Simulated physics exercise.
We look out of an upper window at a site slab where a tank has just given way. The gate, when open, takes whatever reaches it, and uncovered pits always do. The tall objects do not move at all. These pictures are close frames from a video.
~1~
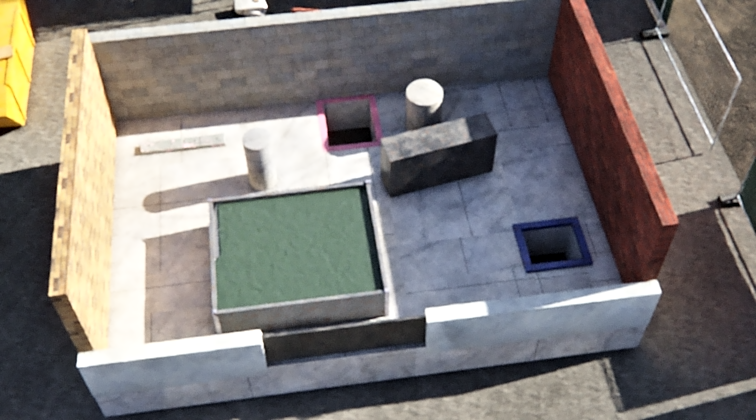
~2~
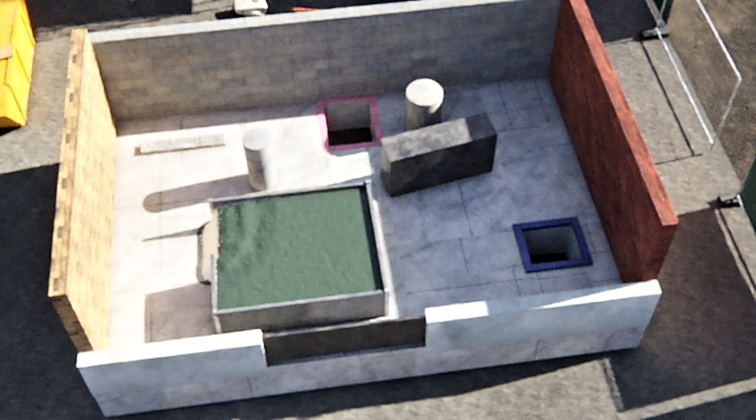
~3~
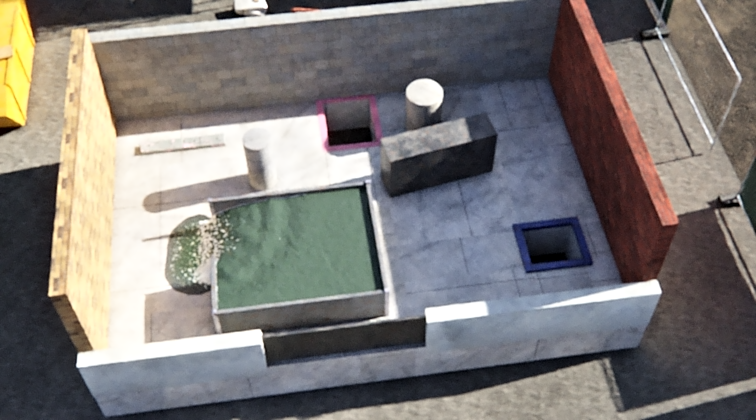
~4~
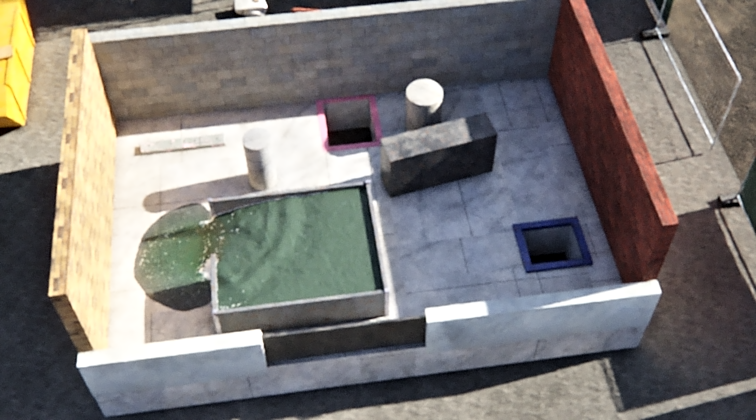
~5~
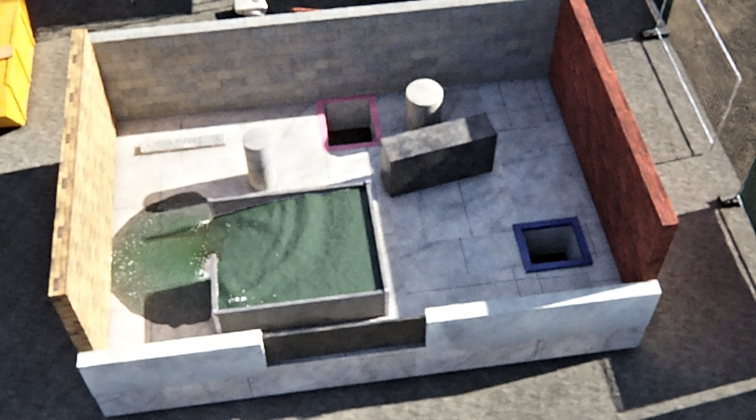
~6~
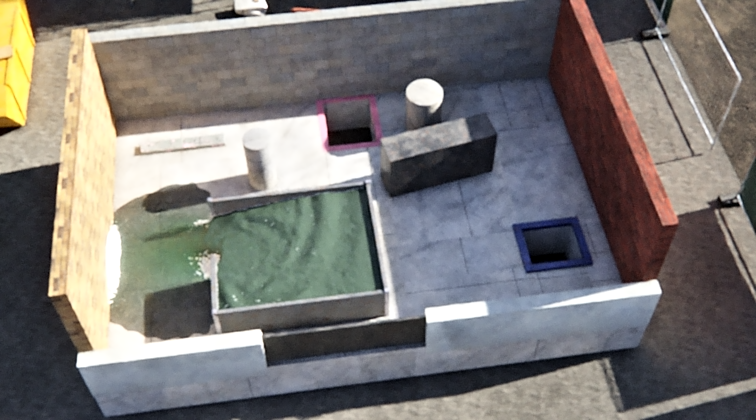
Green water bursts through the tank's left side and spreads across the slab to the tan wall.
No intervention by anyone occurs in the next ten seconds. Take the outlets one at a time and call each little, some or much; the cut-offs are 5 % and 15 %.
In order: The gate catches little; the blue pit catches little; the pink pit catches much.
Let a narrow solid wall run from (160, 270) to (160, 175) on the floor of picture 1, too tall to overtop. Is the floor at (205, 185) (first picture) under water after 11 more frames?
Soaked.
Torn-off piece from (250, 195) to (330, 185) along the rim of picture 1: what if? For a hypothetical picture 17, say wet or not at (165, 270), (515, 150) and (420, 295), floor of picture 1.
Result, in sequence: Untouched by the flood; untouched by the flood; untouched by the flood.
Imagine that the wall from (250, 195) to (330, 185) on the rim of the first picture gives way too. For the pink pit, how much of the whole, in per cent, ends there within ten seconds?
Per cent to pink: 40.
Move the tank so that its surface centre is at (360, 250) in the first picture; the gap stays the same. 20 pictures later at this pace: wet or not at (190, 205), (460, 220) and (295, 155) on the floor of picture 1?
Location one: Soaked; location two: Bone dry; location three: Bone dry.
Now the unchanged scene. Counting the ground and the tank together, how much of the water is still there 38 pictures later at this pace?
Some 92 parts in a hundred have not run off.
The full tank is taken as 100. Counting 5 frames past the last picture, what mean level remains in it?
About 78 %.
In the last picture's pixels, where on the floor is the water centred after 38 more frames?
Around pixel (255, 246).
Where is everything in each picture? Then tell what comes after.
Still water in the open tank at (295, 247), in the first frame.
The front is at (207, 281), out from the gap at (217, 243), in the second frame.
Water pours out at (217, 245) and has run to (174, 282), in the third frame.
The front is at (141, 277), out from the gap at (217, 246), in the fourth frame.
The front is at (111, 284), out from the gap at (217, 246), in the fifth frame.
Water pours out at (217, 245) and has run to (114, 218), in the sixth frame.
A moment on, water covers 15 % of the floor; the gate 0 %, the blue pit 0 %, the pink pit 0 %.
Next, water covers 20 % of the floor; the gate 0 %, the blue pit 0 %, the pink pit 0 %.
Then, water covers 40 % of the floor; the gate 0 %, the blue pit 0 %, the pink pit 0 %.
Later, water covers 65 % of the floor; the gate 0 %, the blue pit 0 %, the pink pit 8 %.
In the end, water covers 90 % of the floor; the gate 0 %, the blue pit 1 %, the pink pit 20 %.
